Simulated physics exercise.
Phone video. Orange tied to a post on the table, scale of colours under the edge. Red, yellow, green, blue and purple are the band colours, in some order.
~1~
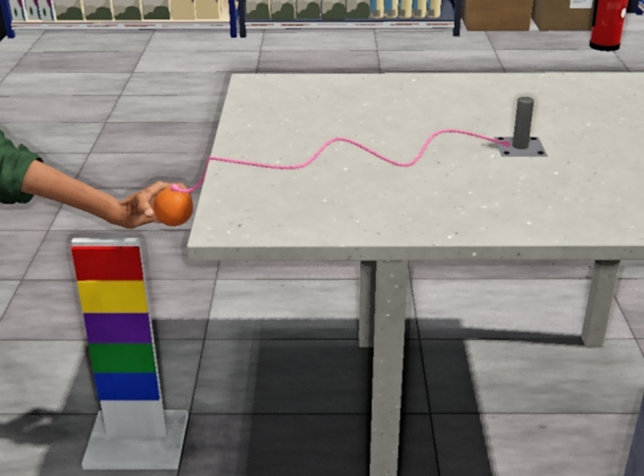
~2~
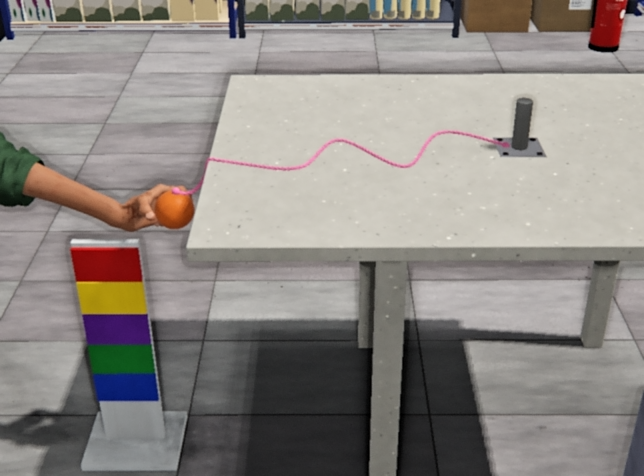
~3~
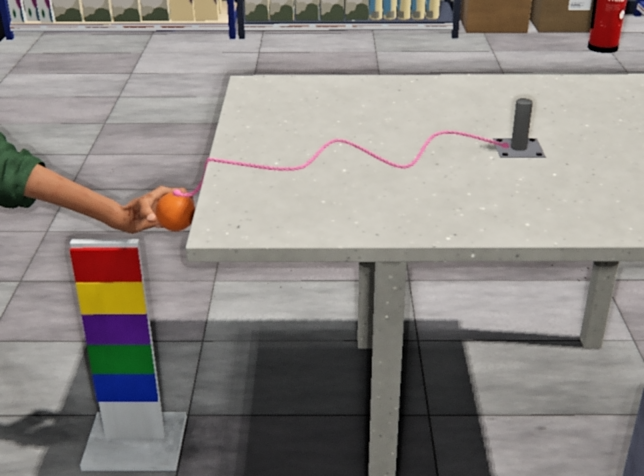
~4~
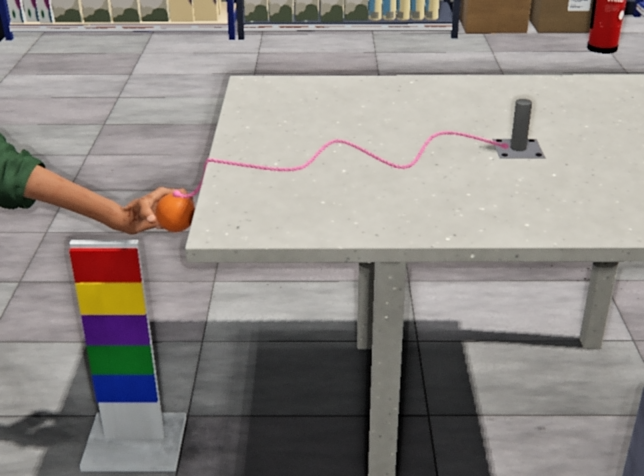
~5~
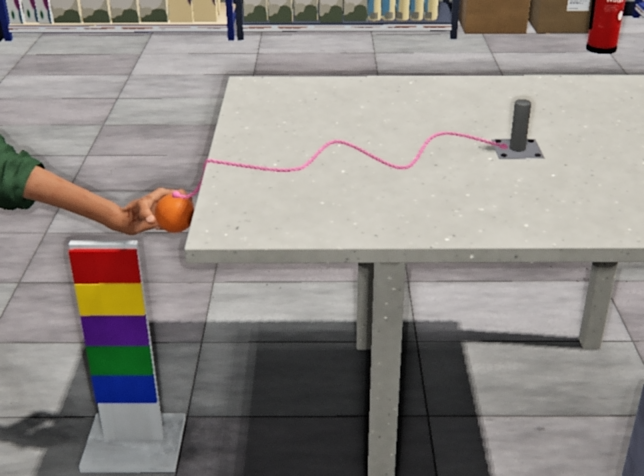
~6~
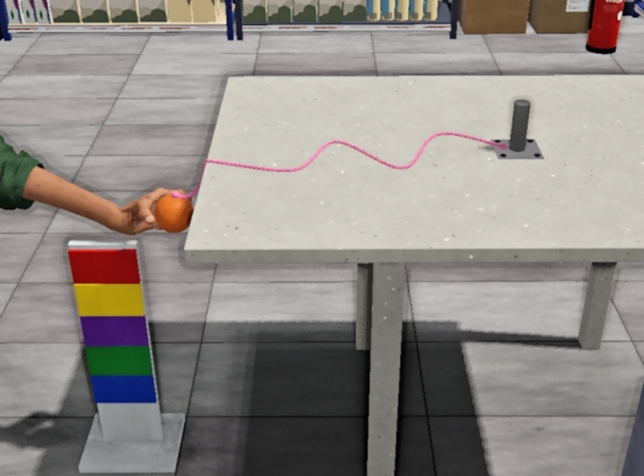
An orange tied to a wavy pink shoelace barely moved as a hand held it beside the table's left edge, above a striped colour scale, the lace running back to a post.
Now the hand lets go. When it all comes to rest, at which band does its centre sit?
At purple.
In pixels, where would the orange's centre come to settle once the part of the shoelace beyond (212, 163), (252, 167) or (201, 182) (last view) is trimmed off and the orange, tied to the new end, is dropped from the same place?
Try by try, the places come out as (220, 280), (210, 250) and (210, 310).
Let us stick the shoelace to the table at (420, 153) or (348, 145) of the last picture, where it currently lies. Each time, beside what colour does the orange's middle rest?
Results, in sequence: Yellow / red.
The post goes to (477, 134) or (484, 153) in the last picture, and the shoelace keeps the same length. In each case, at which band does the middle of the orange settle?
First try: Green; second try: Green.
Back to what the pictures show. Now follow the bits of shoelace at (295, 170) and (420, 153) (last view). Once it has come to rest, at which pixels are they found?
Near (209, 190) and (381, 151).
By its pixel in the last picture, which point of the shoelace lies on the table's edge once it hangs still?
Roughly (313, 158).
A little later, orange near (190, 333); level with purple.
Next, orange near (247, 317); level with purple.
Later still, orange near (208, 327); level with purple.
When it is over, orange near (218, 326); level with purple. Its middle rests at the purple band.
